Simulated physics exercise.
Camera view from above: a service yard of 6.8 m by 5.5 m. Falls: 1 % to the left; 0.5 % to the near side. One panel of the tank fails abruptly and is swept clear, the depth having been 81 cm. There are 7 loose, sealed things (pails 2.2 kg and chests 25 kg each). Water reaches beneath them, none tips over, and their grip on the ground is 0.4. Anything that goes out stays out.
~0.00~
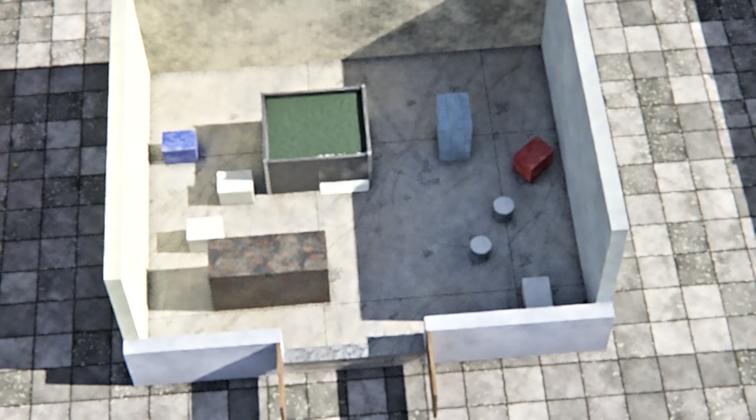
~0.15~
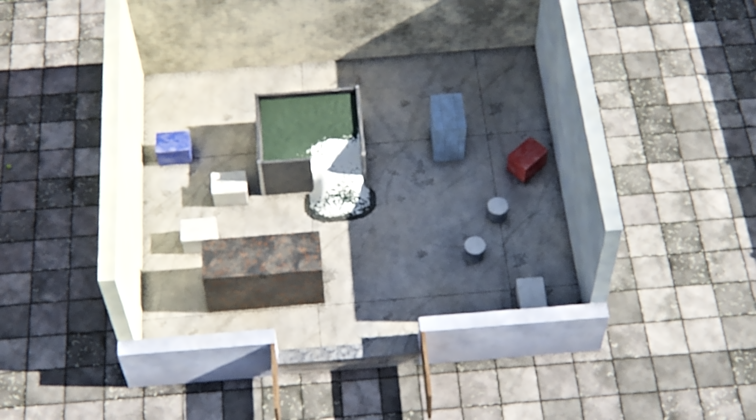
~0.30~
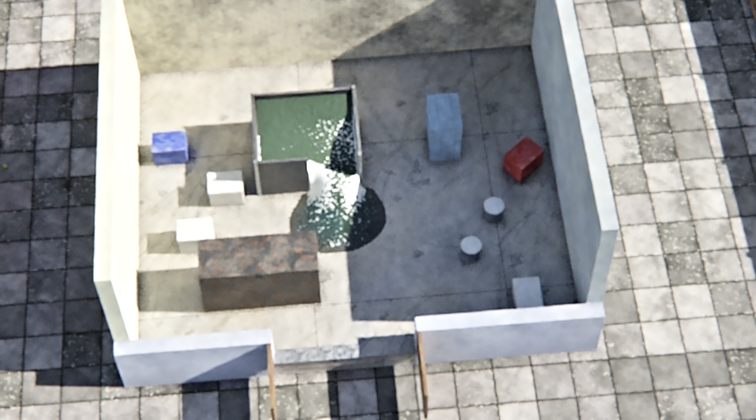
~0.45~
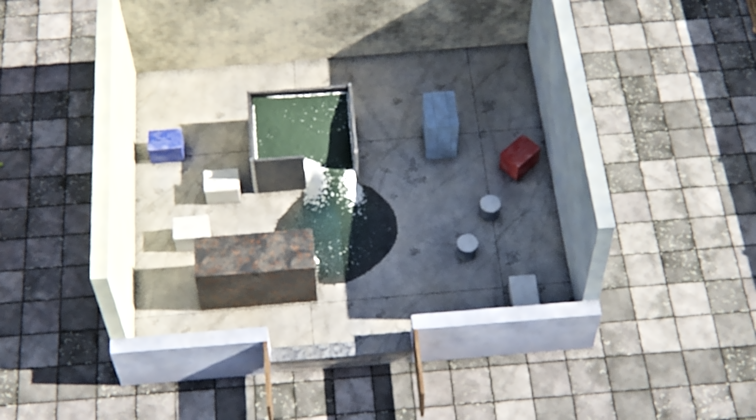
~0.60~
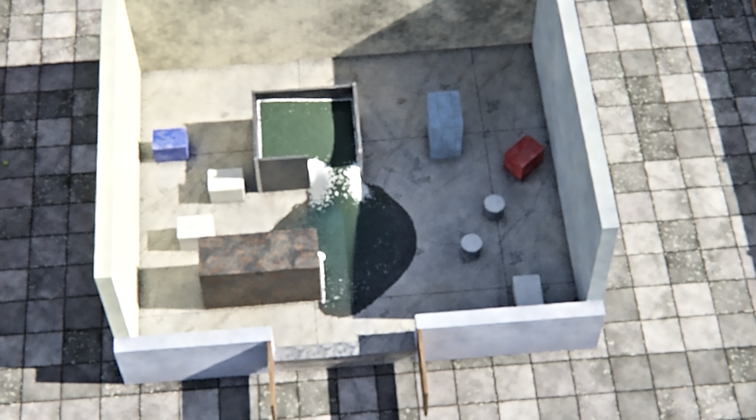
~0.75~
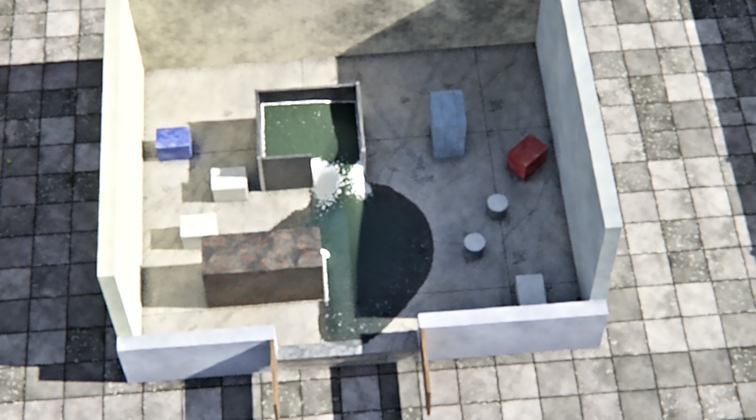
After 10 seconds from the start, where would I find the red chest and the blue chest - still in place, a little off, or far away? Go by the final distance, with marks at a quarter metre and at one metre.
Red chest - still in place; blue chest - still in place.
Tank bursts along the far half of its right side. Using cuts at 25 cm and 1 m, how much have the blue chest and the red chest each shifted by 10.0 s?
In that case the blue chest does not really move while the red chest winds up well away.
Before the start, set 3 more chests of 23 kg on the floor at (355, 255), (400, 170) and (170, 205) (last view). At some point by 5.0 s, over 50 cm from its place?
Answers, first to last: Exceeding, not exceeding, not exceeding.
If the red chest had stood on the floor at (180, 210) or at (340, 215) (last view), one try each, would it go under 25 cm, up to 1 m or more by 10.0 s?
At the first spot it keeps its position; at the second it winds up far off.
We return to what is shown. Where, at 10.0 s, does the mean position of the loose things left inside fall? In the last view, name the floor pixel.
The centre sits near (347, 174).
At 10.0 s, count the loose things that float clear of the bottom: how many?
Count: 0.
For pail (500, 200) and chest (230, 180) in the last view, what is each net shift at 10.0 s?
Taking them in turn, the shifts are 250 cm and 0 cm.
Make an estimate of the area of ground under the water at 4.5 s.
Flooded: Near 22 m2.
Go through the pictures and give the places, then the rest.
The red chest at (534, 152), on the bottom; the blue chest at (179, 140), on the bottom; water covers 2.0 m2; 0 of 7 have shifted, in the first picture.
The red chest at (528, 153), on the bottom; the blue chest at (173, 141), on the bottom; 2.6 m2 under water; 0 of 7 have shifted, in the second picture.
The red chest at (524, 153), on the bottom; the blue chest at (169, 141), on the bottom; 3.4 m2 under water; 0 of 7 have shifted, in the third picture.
The red chest at (521, 150) rests on the ground; the blue chest at (165, 139), on the bottom; water covers 4.6 m2; 0 of 7 have shifted, in the fourth picture.
The red chest at (525, 150) rests on the ground; the blue chest at (169, 138), on the bottom; water covers 5.6 m2; 0 of 7 have shifted, in the fifth picture.
The red chest at (528, 150), on the bottom; the blue chest at (173, 137), on the bottom; water covers 6.9 m2; 0 of 7 have shifted, in the sixth picture.
After 2.0 s the red chest is near (528, 150), 0.0 m from its start, aground; the blue chest is near (173, 137), 0.0 m from its start, aground; 0 of 7 are out; 0 afloat.
After 4.5 s the red chest is near (528, 150), 0.0 m from its start, aground; the blue chest is near (173, 137), 0.0 m from its start, aground; 0 of 7 are out; 1 afloat.
After 7.0 s the red chest is near (528, 150), 0.0 m from its start, aground; the blue chest is near (173, 137), 0.0 m from its start, aground; 0 of 7 are out; 1 afloat.
After 10.0 s the red chest is near (528, 150), 0.0 m from its start, aground; the blue chest is near (173, 137), 0.0 m from its start, aground; 0 of 7 are out; 0 afloat.
